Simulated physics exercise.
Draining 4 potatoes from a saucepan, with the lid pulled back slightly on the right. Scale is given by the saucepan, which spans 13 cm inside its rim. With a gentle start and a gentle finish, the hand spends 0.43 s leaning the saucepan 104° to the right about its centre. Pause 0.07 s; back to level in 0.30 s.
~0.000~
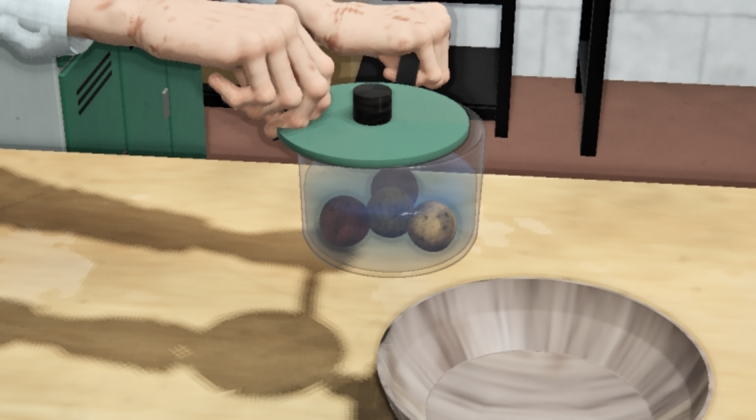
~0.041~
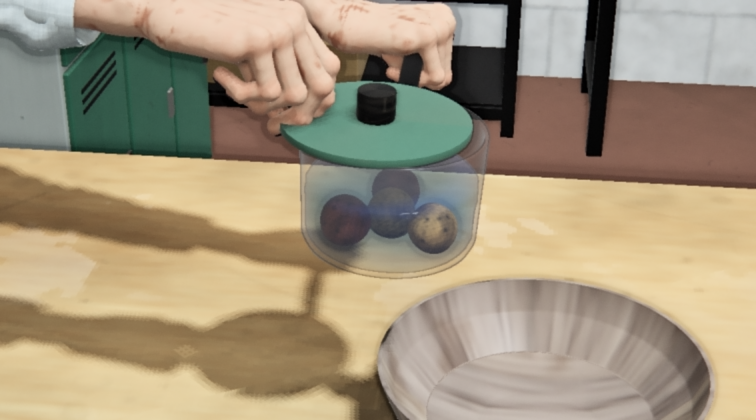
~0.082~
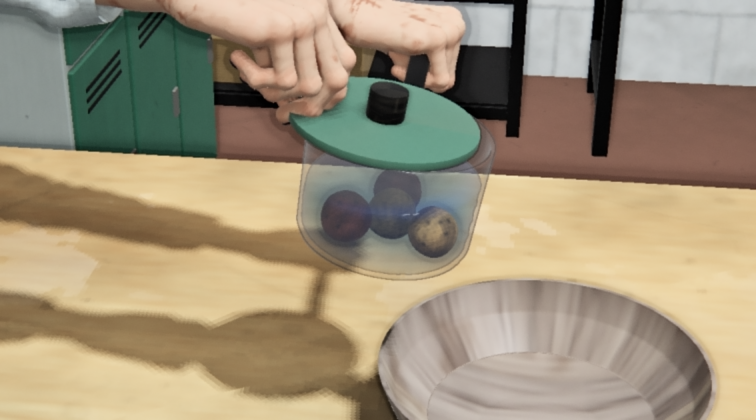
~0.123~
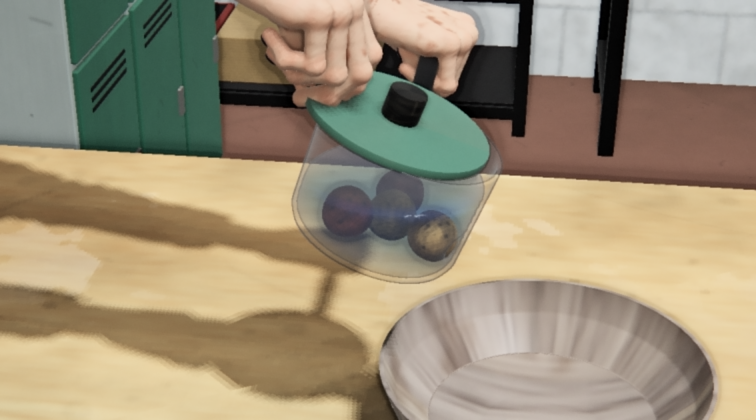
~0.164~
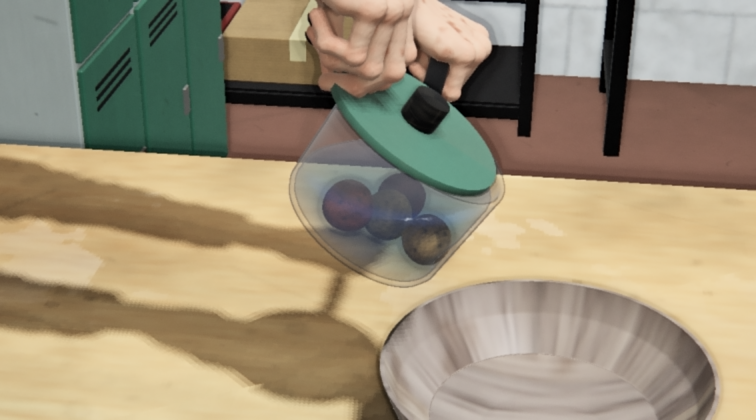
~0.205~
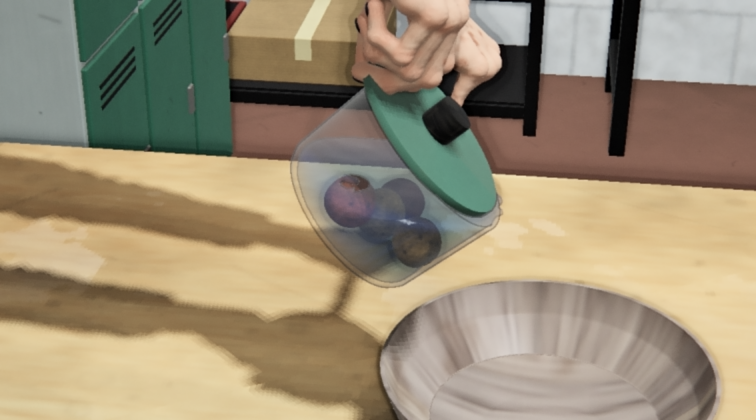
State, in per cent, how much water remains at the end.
40 %.
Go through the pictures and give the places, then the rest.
In the first frame, it leans 0°; its right rim is at (484, 135); the water meets the walls at (305, 170) and (478, 178); the lid's edge is at (466, 126), 9 mm short of the rim.
In the second frame, it leans 2°; its right rim is at (487, 139); the water meets the walls at (306, 170) and (480, 180).
In the third frame, it leans 9°; its right rim is at (493, 150); the water meets the walls at (307, 169) and (482, 182).
In the fourth frame, it leans 20°; its right rim is at (500, 168); the water meets the walls at (305, 169) and (487, 185).
In the fifth frame, it leans 33°; its right rim is at (502, 192); the water meets the walls at (299, 163) and (493, 192).
In the sixth frame, it leans 48°; its right rim is at (497, 216); the water meets the walls at (298, 151) and (495, 197); the lid's edge is at (492, 199), 9 mm short of the rim.
Then, 0.36 s in, the tilt is 97° and 79 per cent of the water is still in the saucepan.
Then, 0.47 s in, the tilt is 104° and 61 per cent of the water is still in the saucepan.
Then, 0.58 s in, the tilt is 85° and 45 per cent of the water is still in the saucepan.
Then, 0.71 s in, the tilt is 21° and 40 per cent of the water is still in the saucepan.
Finally, 40 per cent of the water is still in the saucepan.
